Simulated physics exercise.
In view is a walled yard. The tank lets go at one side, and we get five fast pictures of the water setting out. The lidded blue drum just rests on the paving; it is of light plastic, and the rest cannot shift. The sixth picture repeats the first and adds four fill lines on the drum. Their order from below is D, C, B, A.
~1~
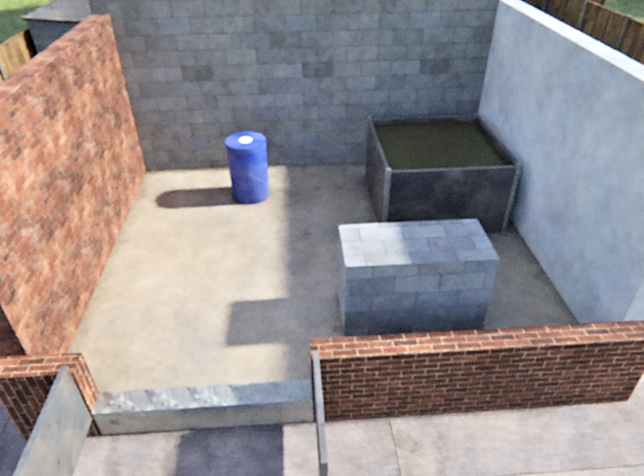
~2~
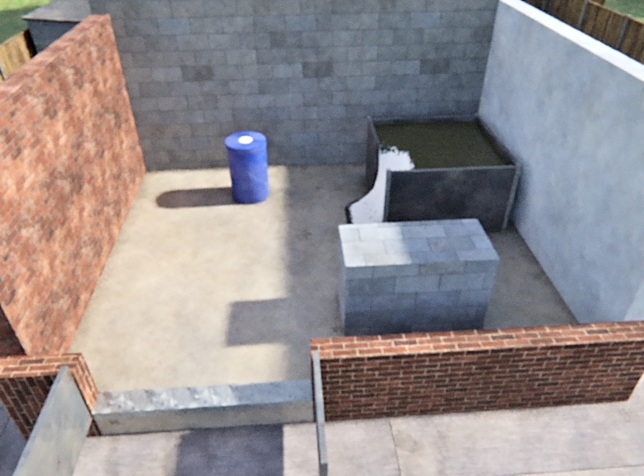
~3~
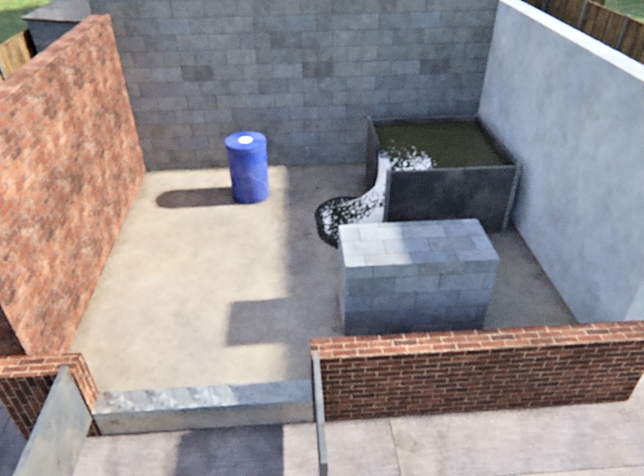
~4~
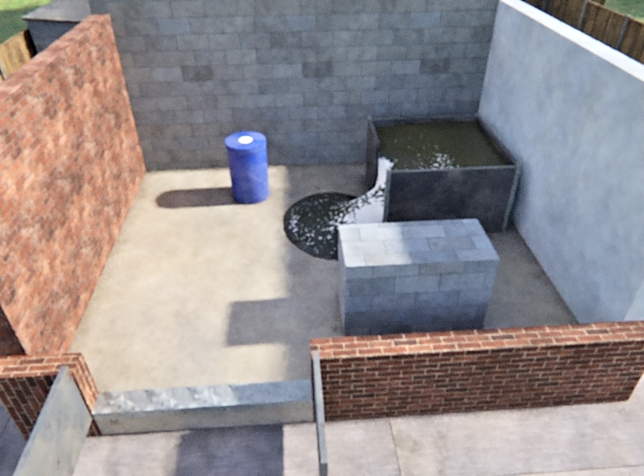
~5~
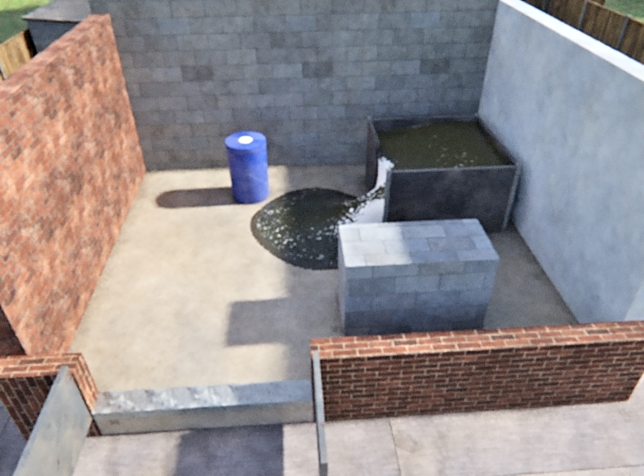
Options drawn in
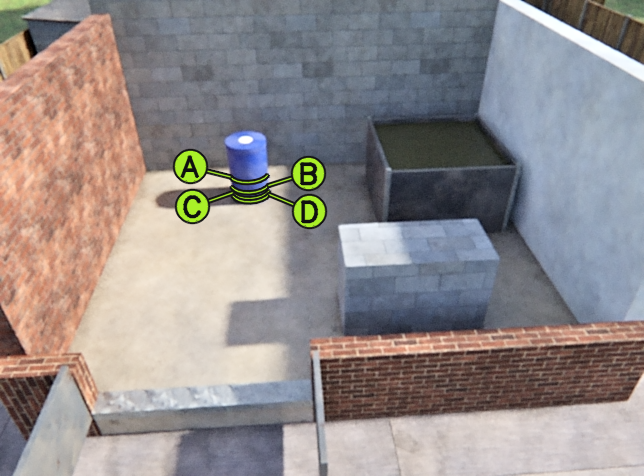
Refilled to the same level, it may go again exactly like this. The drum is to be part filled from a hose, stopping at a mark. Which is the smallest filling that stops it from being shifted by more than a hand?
Mark A.
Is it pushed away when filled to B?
Yes, it does.
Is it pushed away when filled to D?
Yes.
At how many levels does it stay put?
One of them.
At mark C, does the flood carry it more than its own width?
Yes, clearly.
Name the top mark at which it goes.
It is B.
On the marked copy, A at (248, 182); B at (249, 192); C at (250, 198); D at (250, 201); from the bottom up D, C, B, A.
With A, it does not move.
With B, it is pushed about its own width away.
With C, it is pushed about 3 times its own width away.
With D, it is pushed about 3 times its own width away.
